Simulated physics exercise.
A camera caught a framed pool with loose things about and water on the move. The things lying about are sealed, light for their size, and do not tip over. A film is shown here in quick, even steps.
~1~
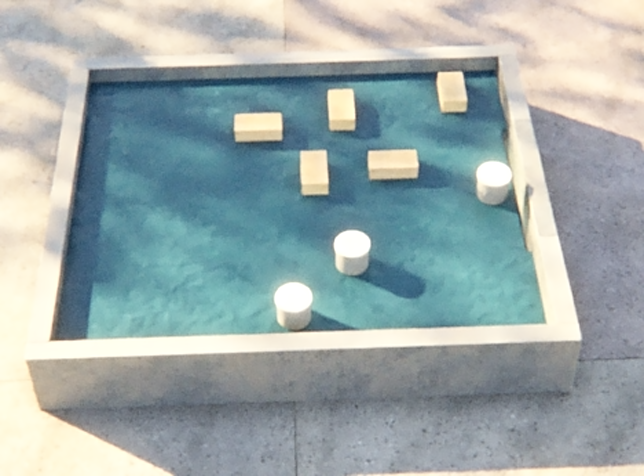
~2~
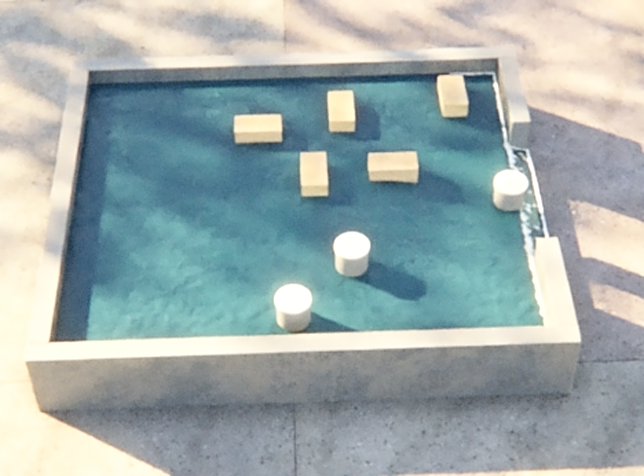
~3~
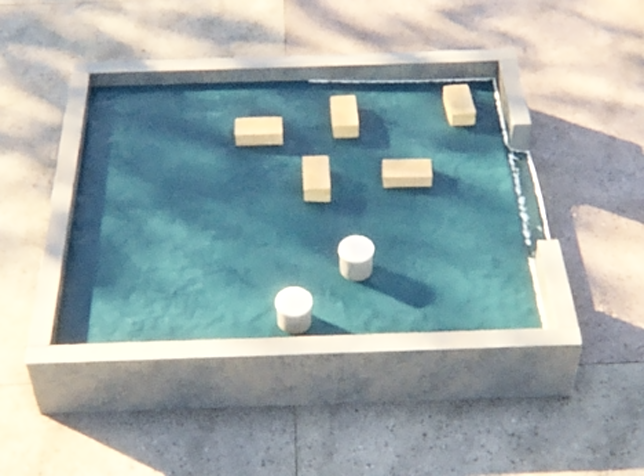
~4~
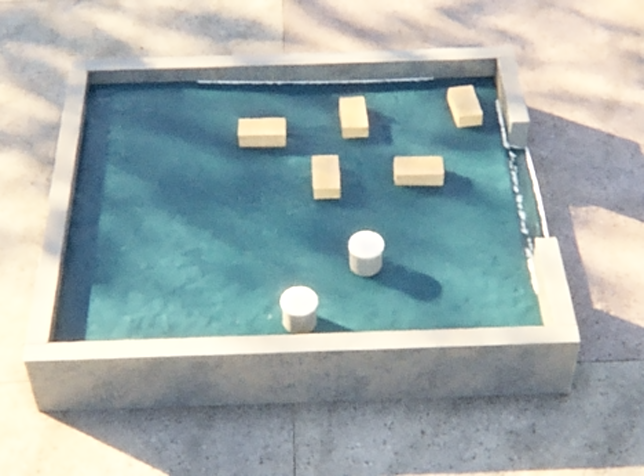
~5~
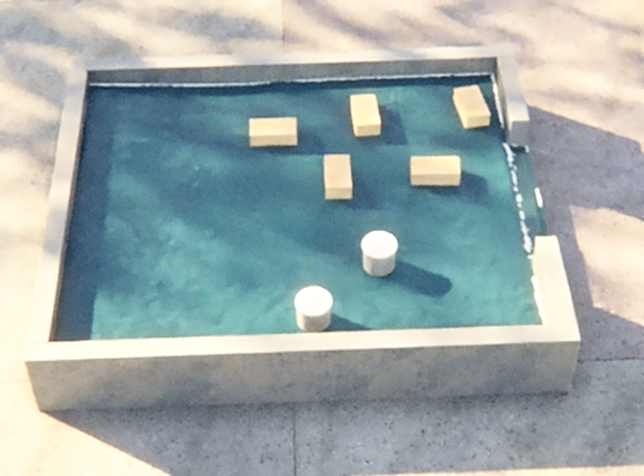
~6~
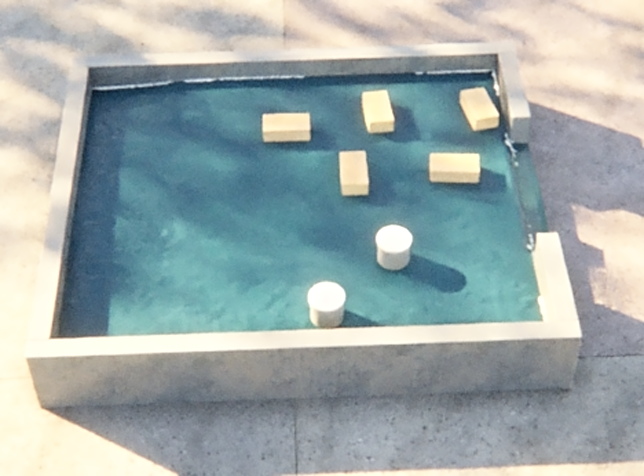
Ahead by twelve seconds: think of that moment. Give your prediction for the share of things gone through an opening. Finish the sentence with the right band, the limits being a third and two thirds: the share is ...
The share is two thirds or more.
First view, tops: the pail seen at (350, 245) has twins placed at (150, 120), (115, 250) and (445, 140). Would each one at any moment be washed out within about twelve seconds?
The first remains behind, the second remains behind, the third departs.
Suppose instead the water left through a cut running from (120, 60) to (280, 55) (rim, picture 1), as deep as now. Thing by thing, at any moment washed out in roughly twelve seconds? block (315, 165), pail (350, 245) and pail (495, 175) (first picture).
For the three items in order: Escaped, contained, contained.
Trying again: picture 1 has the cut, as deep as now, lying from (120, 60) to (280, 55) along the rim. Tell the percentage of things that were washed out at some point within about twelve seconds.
Near 50 percent.
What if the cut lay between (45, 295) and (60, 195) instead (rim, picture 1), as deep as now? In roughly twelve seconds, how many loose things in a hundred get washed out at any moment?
Roughly 0 per cent.
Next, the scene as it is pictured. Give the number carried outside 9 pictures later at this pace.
The count is 3.
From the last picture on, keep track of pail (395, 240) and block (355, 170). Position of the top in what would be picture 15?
Roughly (470, 219) for one and (435, 173) for the other.
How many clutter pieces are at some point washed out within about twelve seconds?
The total is 6.
A moment on, 1 of 8 are out; 7 afloat.
Next, 3 of 8 are out; 5 afloat.
Later, 6 of 8 are out; 2 afloat.
In the end, 6 of 8 are out; 2 afloat.
